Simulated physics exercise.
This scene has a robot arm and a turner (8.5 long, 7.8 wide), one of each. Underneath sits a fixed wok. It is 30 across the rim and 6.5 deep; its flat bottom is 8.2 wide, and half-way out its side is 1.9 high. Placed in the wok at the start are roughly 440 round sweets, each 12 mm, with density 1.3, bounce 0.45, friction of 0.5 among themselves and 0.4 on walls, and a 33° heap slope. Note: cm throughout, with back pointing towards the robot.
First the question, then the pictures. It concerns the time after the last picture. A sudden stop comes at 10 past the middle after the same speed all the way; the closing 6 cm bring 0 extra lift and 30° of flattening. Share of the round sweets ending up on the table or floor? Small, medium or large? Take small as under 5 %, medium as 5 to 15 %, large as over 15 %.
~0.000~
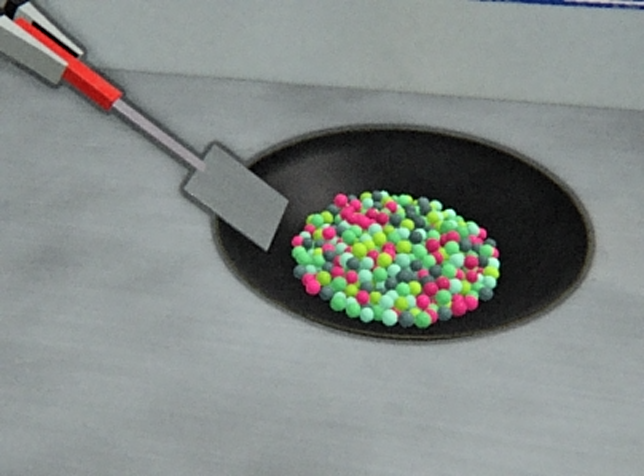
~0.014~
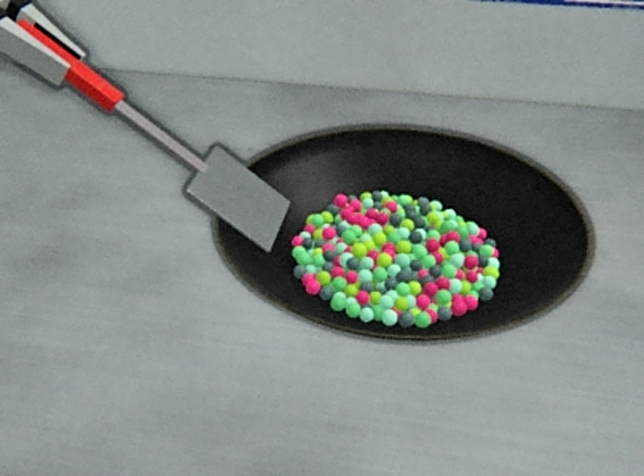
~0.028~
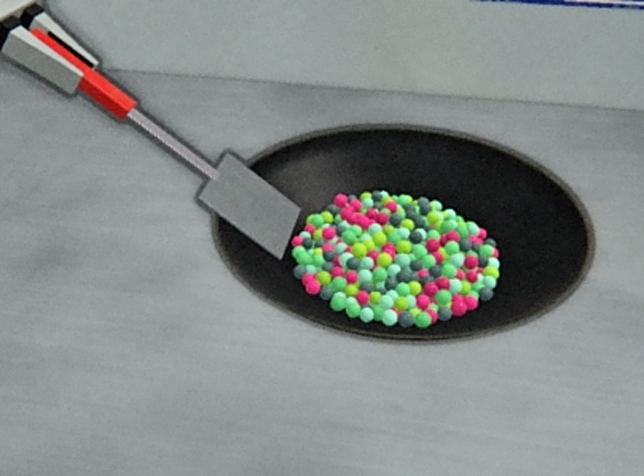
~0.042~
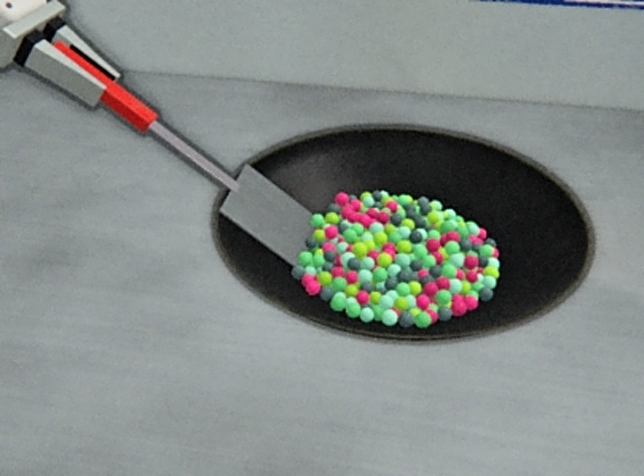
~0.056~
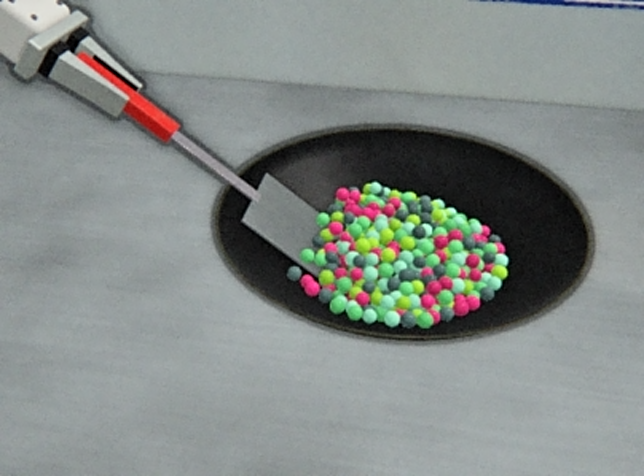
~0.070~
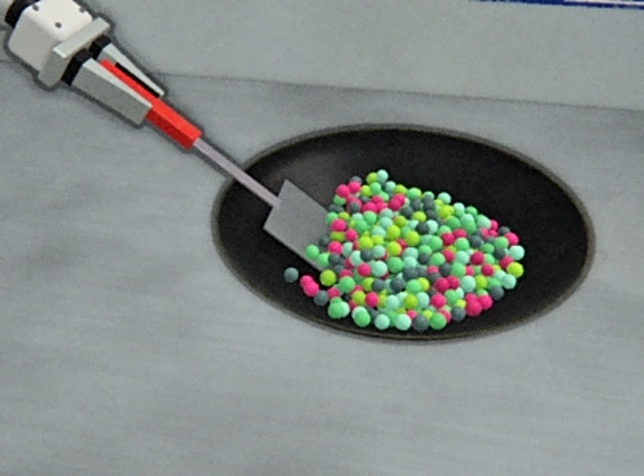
Large, so over 15 %.
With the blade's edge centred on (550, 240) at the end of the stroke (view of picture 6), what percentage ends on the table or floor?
I'd put it near 40 per cent.
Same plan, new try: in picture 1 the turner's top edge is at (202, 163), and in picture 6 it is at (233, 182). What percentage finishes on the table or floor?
Around 5 per cent finishes on the table or floor.
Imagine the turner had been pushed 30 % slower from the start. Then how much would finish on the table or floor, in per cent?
It would be roughly 15 percent.
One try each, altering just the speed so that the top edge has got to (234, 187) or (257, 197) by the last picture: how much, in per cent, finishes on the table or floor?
First try around 5 %, second try around 20 %.
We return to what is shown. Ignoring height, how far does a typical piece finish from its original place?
8 cm.
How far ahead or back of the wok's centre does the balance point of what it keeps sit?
Ahead, by about 5.0 cm.
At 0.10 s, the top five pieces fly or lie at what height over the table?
I'd say close to 7 cm on average.
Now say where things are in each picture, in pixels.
In the first picture, turner top edge at (199, 166), sloping 38°; upper third of the load around (397, 243), from x 300 to 490, top at y 195; 439 in the wok.
In the second picture, turner top edge at (202, 167), sloping 38°; upper third of the load around (397, 243), from x 300 to 490, top at y 195.
In the third picture, turner top edge at (213, 175), sloping 38°; upper third of the load around (397, 243), from x 300 to 490, top at y 195.
In the fourth picture, turner top edge at (233, 186), sloping 38°; upper third of the load around (397, 243), from x 300 to 490, top at y 195.
In the fifth picture, turner top edge at (255, 196), sloping 38°; upper third of the load around (400, 238), from x 295 to 500, top at y 190.
In the sixth picture, turner top edge at (275, 203), sloping 38°; upper third of the load around (403, 239), from x 290 to 515, top at y 175; 439 in the wok.
After 0.10 s, sloping 38°, highest piece 8 above the table; 439 in the wok.
After 0.14 s, sloping 32°, highest piece 9 above the table; 439 in the wok.
After 0.36 s, sloping 8°, highest piece 8 above the table; 319 in the wok, 60 on the table or floor, 60 on the blade or in flight.
After 1.41 s, sloping 8°, highest piece 7 above the table; 318 in the wok, 121 on the table or floor.
At rest, 318 in the wok, 121 on the table or floor. That is 28 % on the table or floor.
